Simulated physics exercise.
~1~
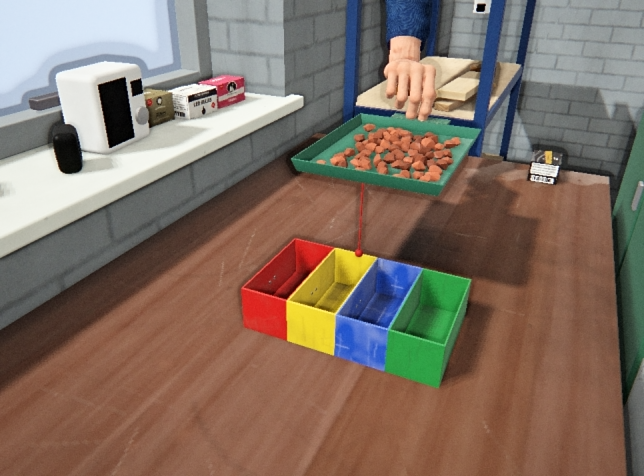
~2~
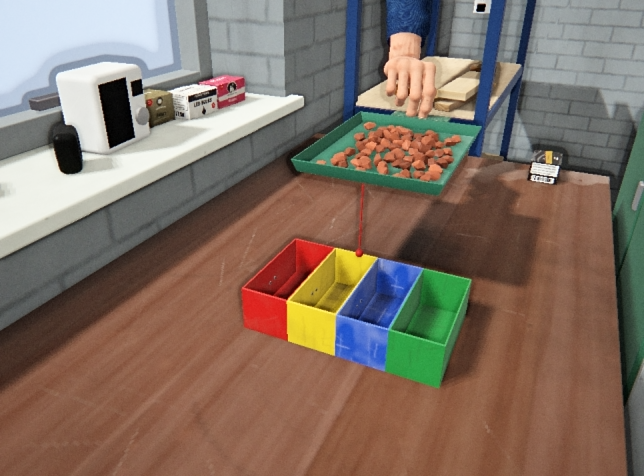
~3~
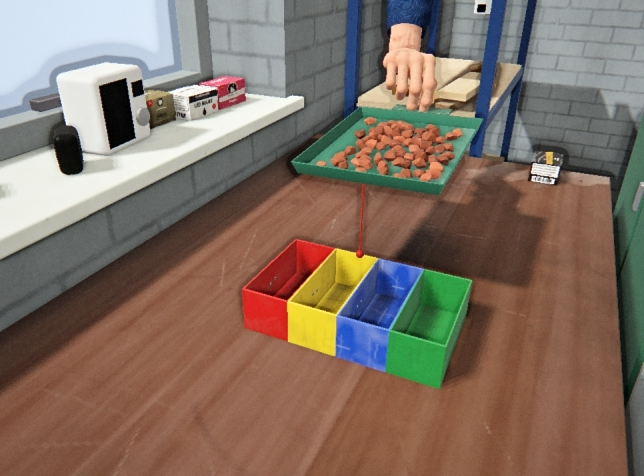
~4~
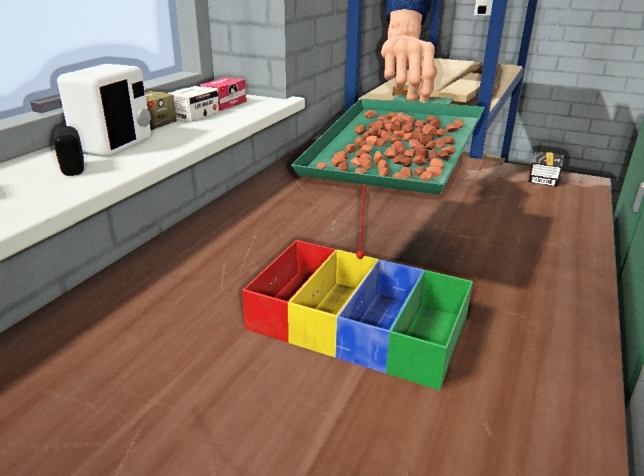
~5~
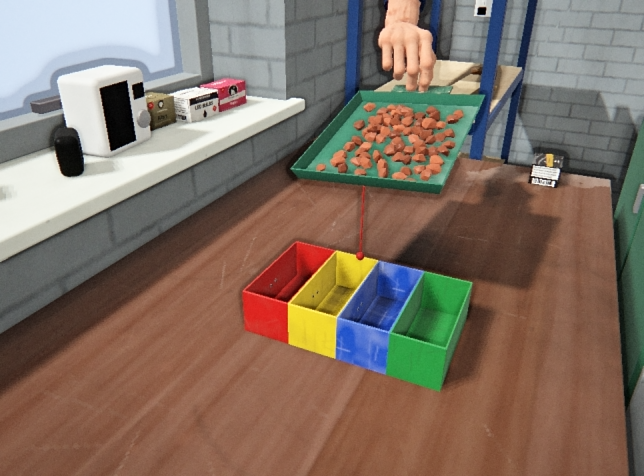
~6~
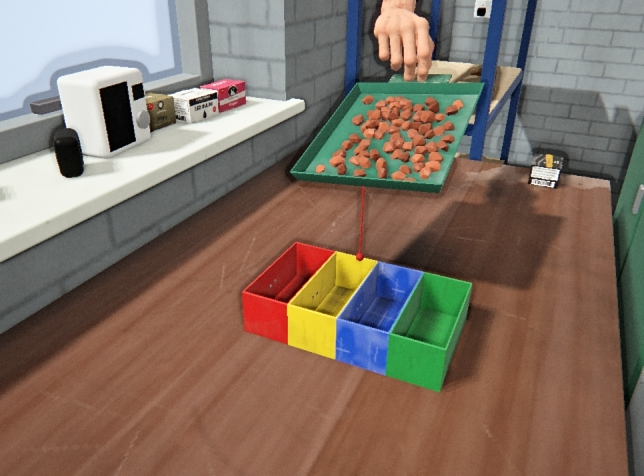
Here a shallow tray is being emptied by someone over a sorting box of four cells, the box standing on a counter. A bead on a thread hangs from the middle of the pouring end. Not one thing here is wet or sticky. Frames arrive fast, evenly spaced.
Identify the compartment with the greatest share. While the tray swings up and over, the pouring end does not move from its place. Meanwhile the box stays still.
Greatest share: Red.
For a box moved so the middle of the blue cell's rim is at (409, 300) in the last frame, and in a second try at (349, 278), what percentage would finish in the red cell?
40 and 30 in a hundred.
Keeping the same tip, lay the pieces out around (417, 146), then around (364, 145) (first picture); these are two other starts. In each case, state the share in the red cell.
It would be roughly 60 per cent for the first and roughly 60 per cent for the second.
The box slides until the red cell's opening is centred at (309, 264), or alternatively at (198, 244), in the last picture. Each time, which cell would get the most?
First try: That red cell; second try: The blue cell.
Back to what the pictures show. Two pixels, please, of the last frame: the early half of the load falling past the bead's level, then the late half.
It passes near (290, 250) first and then near (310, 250).
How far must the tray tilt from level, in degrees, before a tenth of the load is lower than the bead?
Somewhere around 70 degrees.
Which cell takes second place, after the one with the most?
Yellow.
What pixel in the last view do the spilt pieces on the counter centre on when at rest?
I'd put the middle somewhere around (241, 284) in the last picture.
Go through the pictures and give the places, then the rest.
Corners of the pouring end at (297, 158) and (439, 183), level; middle of the load at (396, 154), bits of crushed brick; bead on its thread at (359, 253); red cell at (265, 310); yellow cell at (311, 324); blue cell at (361, 339); green cell at (414, 355), in the first picture.
Corners of the pouring end at (297, 159) and (440, 182), level; middle of the load at (397, 153), in the second picture.
Corners of the pouring end at (297, 161) and (440, 182), tipped barely, lowest at the left corner; middle of the load at (397, 150), in the third picture.
Corners of the pouring end at (297, 164) and (440, 182), tipped a little, lowest at the left corner; middle of the load at (397, 146), in the fourth picture.
Corners of the pouring end at (297, 167) and (439, 181), tipped a little, lowest at the left corner; middle of the load at (397, 142), in the fifth picture.
Corners of the pouring end at (296, 170) and (438, 181), tipped clearly, lowest at the left corner; middle of the load at (396, 138); red cell at (266, 314); yellow cell at (312, 328); blue cell at (362, 343); green cell at (415, 359), in the sixth picture.
Soon after the last picture, tray tipped steeply; most on the tray; a stray few in the red cell; a stray few in the yellow cell; a small part falling or outside the box.
A little later, tray tipped right over; a stray few on the tray; about half in the red cell; about a quarter in the yellow cell; about a third falling or outside the box.
Later still, tray tipped past a quarter turn; about half in the red cell; about a quarter in the yellow cell; a stray few in the blue cell; about a quarter falling or outside the box.
At rest, tray tipped past a quarter turn; about half in the red cell; about a quarter in the yellow cell; a stray few in the blue cell; none in the green cell; about a quarter outside the box.
